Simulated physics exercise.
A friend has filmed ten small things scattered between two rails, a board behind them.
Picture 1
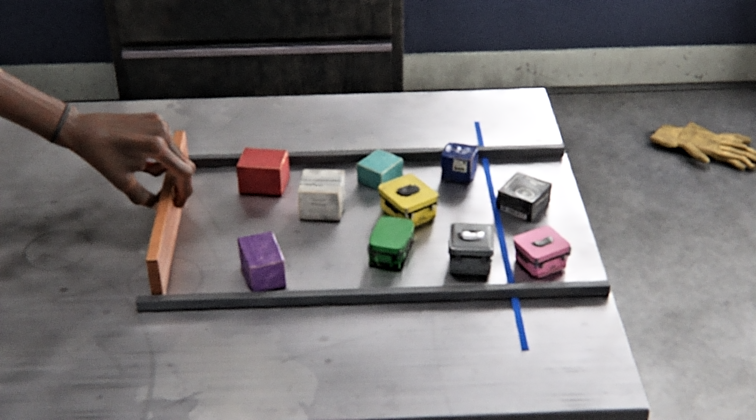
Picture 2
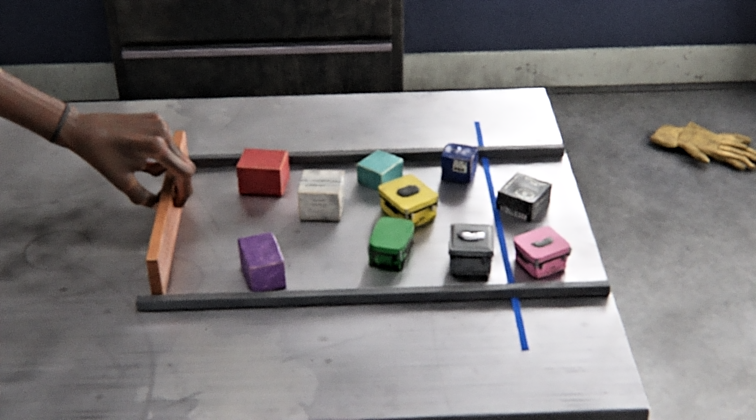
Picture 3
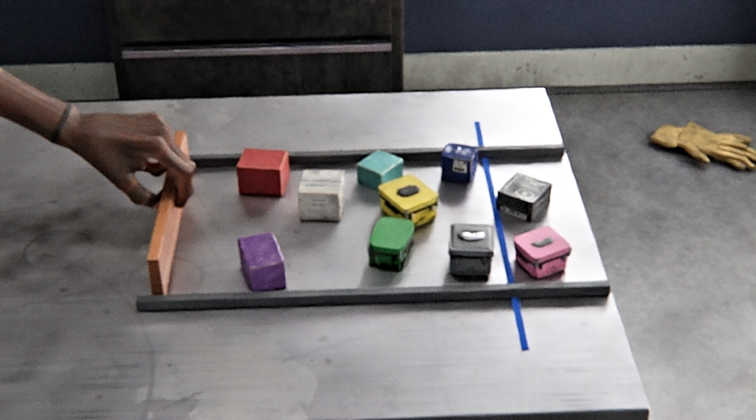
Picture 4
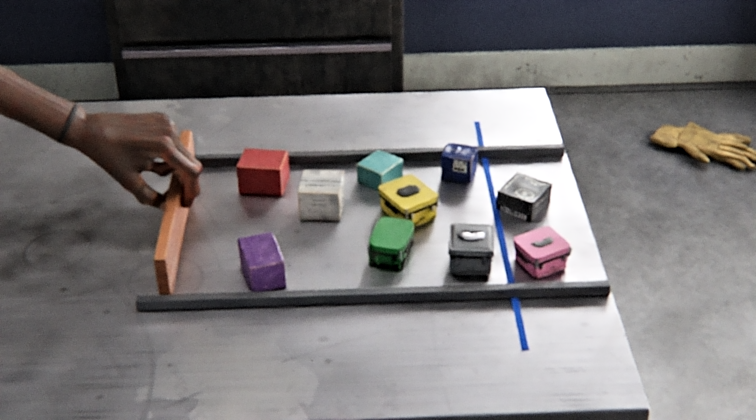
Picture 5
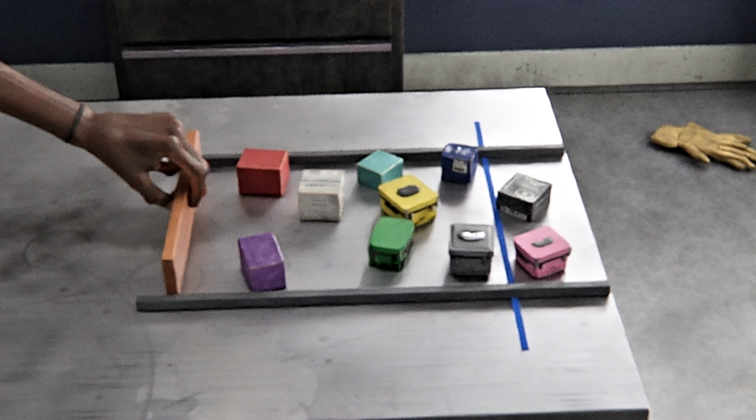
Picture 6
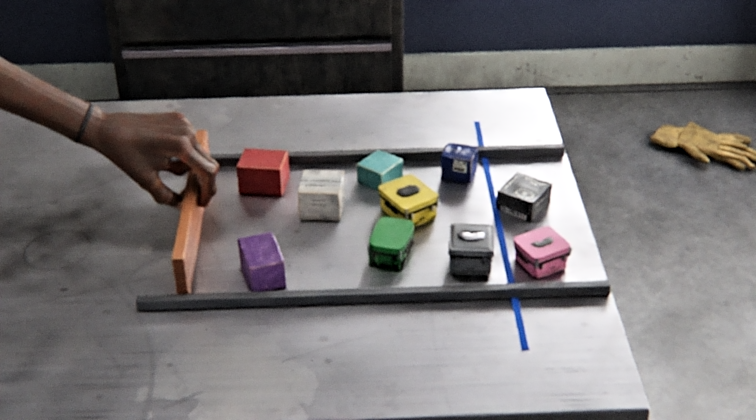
A hand slides an orange board slightly right between two rails, behind scattered colourful boxes.
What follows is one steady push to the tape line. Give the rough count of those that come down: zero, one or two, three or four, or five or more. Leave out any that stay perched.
Outcome: The number that fall off is three or four.
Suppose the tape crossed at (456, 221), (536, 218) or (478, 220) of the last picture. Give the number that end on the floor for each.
It would be 0, 6 and 0.
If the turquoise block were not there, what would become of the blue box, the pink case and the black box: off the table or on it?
The blue box survives, the pink case tumbles off, the black box goes over.
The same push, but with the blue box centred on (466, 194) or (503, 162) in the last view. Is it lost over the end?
In turn it comes down; falls.
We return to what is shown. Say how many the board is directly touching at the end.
In contact: 4.
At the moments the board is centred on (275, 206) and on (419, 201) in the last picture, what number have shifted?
At the one place 2, at the other 10.
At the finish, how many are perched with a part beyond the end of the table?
The number is 0.
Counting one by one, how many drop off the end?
It comes to 3.
A little later, none off yet; pink case at rest near (541, 253); black box at rest near (524, 197); blue box at rest near (459, 163).
When it is over, the number that fall off is three or four; down, blue box, black box and pink case.
